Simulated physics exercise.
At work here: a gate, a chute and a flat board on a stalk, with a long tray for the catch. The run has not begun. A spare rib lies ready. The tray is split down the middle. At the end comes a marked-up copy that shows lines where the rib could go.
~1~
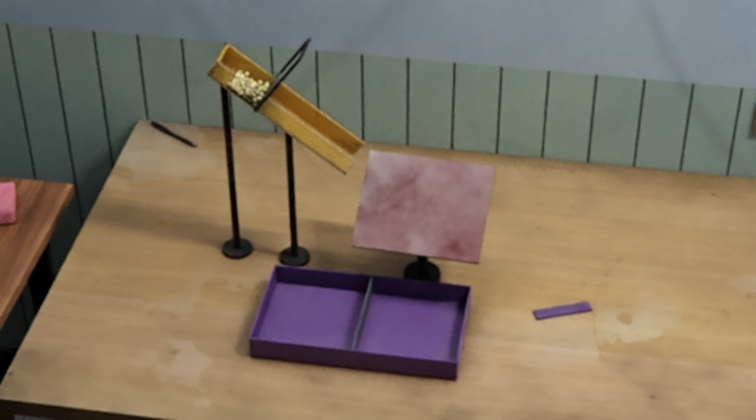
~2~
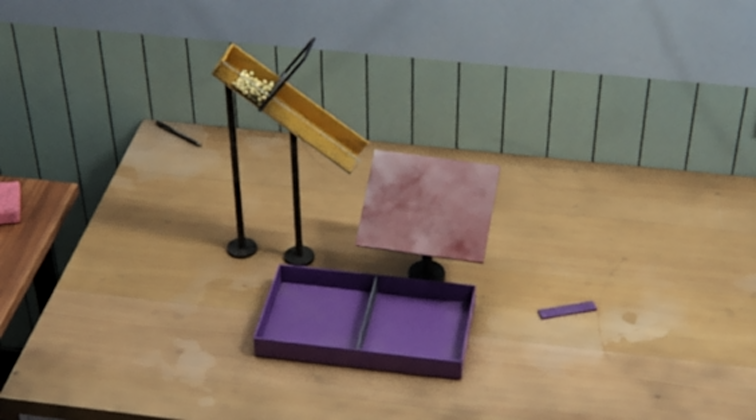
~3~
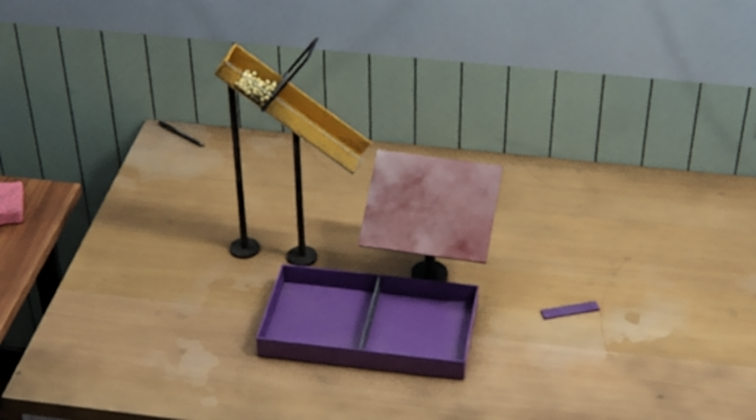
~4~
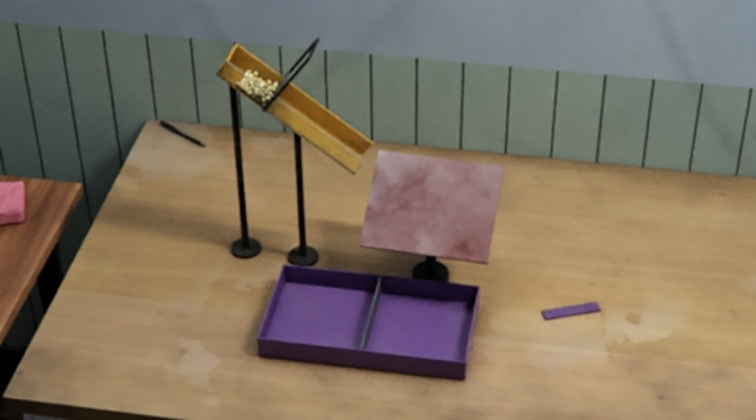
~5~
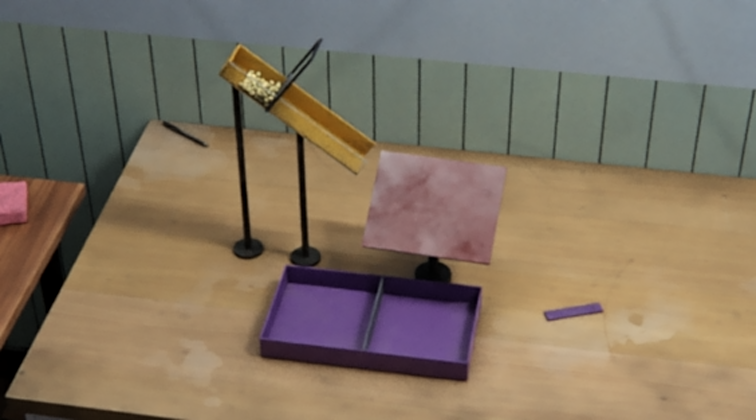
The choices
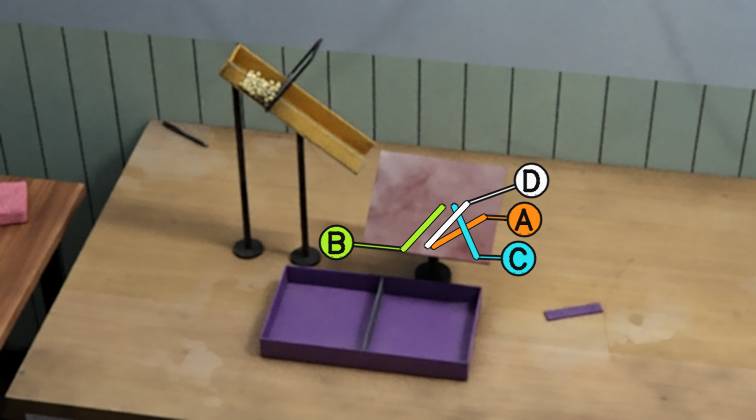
We see a sloping wooden chute holding pale beans behind a black gate, beside a tilted pinkish board and a divided purple tray on a table; nothing moves except the whole view, which shifts very slightly.
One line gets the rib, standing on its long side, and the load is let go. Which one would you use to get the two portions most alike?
Best: B.
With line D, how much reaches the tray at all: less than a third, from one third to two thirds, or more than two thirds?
It is more than two thirds.
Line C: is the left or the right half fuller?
Right.
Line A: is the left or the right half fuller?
More lands on the right.
On the marked copy, line A from (484, 217) to (433, 246); line B from (442, 207) to (403, 249); line C from (454, 206) to (476, 256); line D from (466, 203) to (427, 245).
With A, of what is caught, a stray few in the left half, nearly all in the right.
With B, of what is caught, about half in the left half, about half in the right.
With C, of what is caught, a stray few in the left half, nearly all in the right.
With D, of what is caught, a stray few in the left half, nearly all in the right.
